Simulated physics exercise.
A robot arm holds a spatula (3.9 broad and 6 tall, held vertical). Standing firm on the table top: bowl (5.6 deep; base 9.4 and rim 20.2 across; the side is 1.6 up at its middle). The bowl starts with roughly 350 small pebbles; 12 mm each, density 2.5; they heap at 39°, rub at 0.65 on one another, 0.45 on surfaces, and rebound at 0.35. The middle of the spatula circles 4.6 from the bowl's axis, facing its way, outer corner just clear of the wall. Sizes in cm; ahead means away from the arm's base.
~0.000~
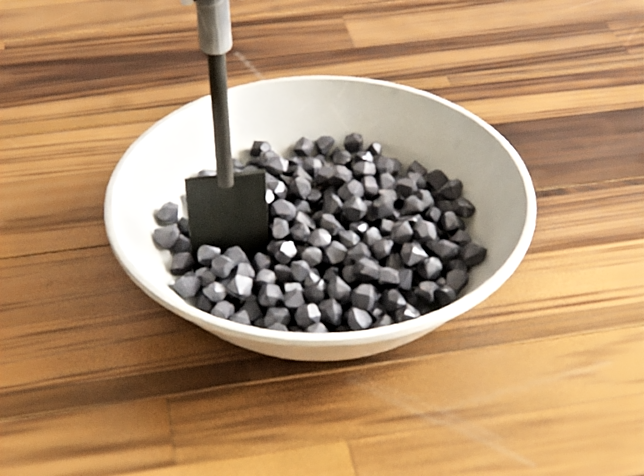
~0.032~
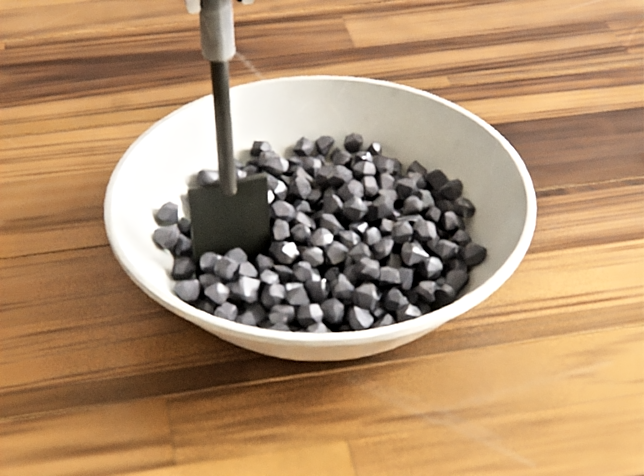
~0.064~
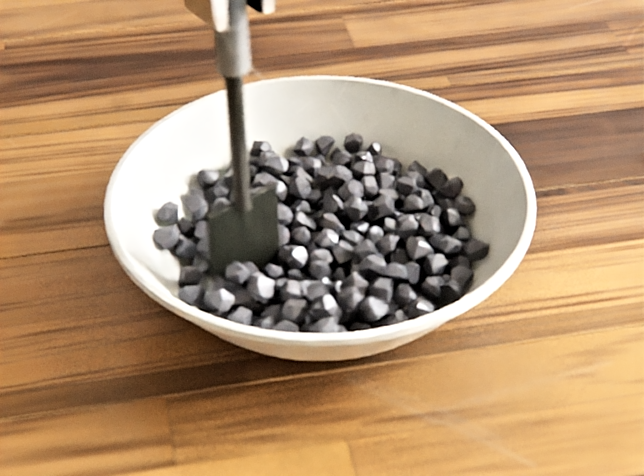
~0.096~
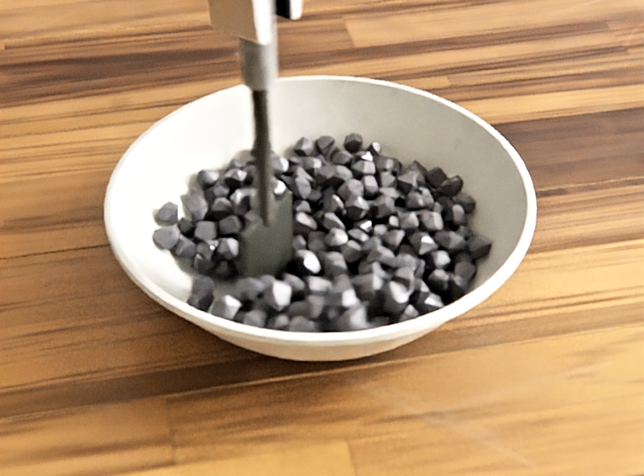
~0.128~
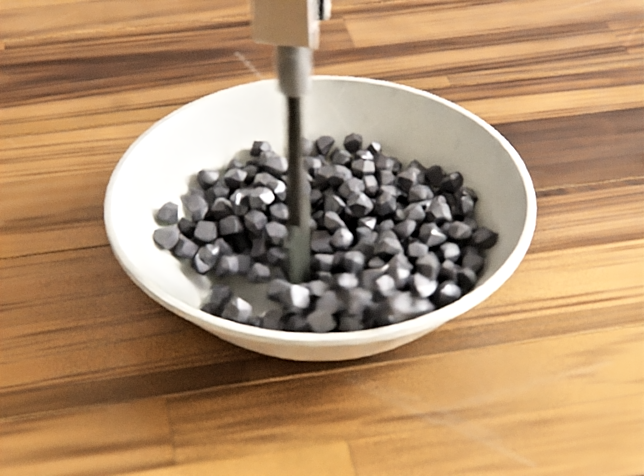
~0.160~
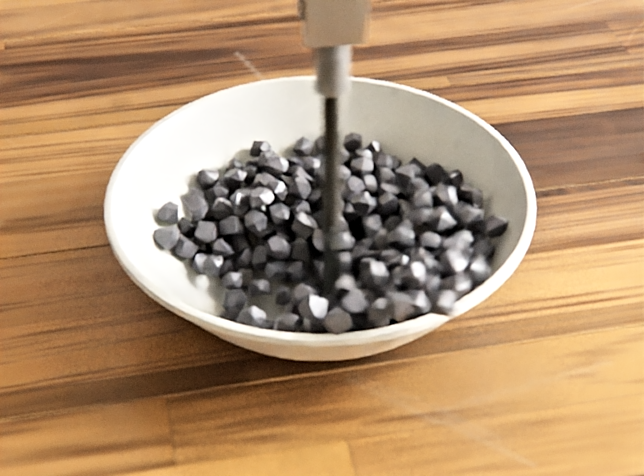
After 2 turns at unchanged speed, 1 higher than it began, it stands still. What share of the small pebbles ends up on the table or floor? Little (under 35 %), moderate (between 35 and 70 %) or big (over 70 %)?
On the table or floor the share is little, under 35 %.
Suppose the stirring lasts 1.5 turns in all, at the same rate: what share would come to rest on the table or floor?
In that case some 20 per cent.
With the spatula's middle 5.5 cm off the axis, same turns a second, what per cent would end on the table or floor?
It would be near 30 per cent.
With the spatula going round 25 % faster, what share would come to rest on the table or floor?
Then about 35 per cent.
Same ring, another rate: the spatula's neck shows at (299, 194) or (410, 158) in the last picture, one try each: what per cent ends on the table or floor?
About 20 and 55 per cent.
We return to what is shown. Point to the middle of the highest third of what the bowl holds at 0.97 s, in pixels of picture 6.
Near (353, 137).
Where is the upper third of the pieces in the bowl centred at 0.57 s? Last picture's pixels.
Around (183, 201).
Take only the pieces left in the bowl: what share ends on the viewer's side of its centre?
Roughly 50 per cent.
After 0.57 s, 335° round, highest piece 8 above the table; 297 in the bowl, 46 on the table or floor, 6 in flight or on the tool.
After 0.97 s, 223° round, highest piece 7 above the table; 271 in the bowl, 70 on the table or floor, 8 in flight or on the tool.
After 1.38 s, 0° round, highest piece 6 above the table; 262 in the bowl, 87 on the table or floor.
After 2.08 s, 0° round, highest piece 6 above the table; 262 in the bowl, 87 on the table or floor.
At rest, 262 in the bowl, 87 on the table or floor. That is 25 % on the table or floor.
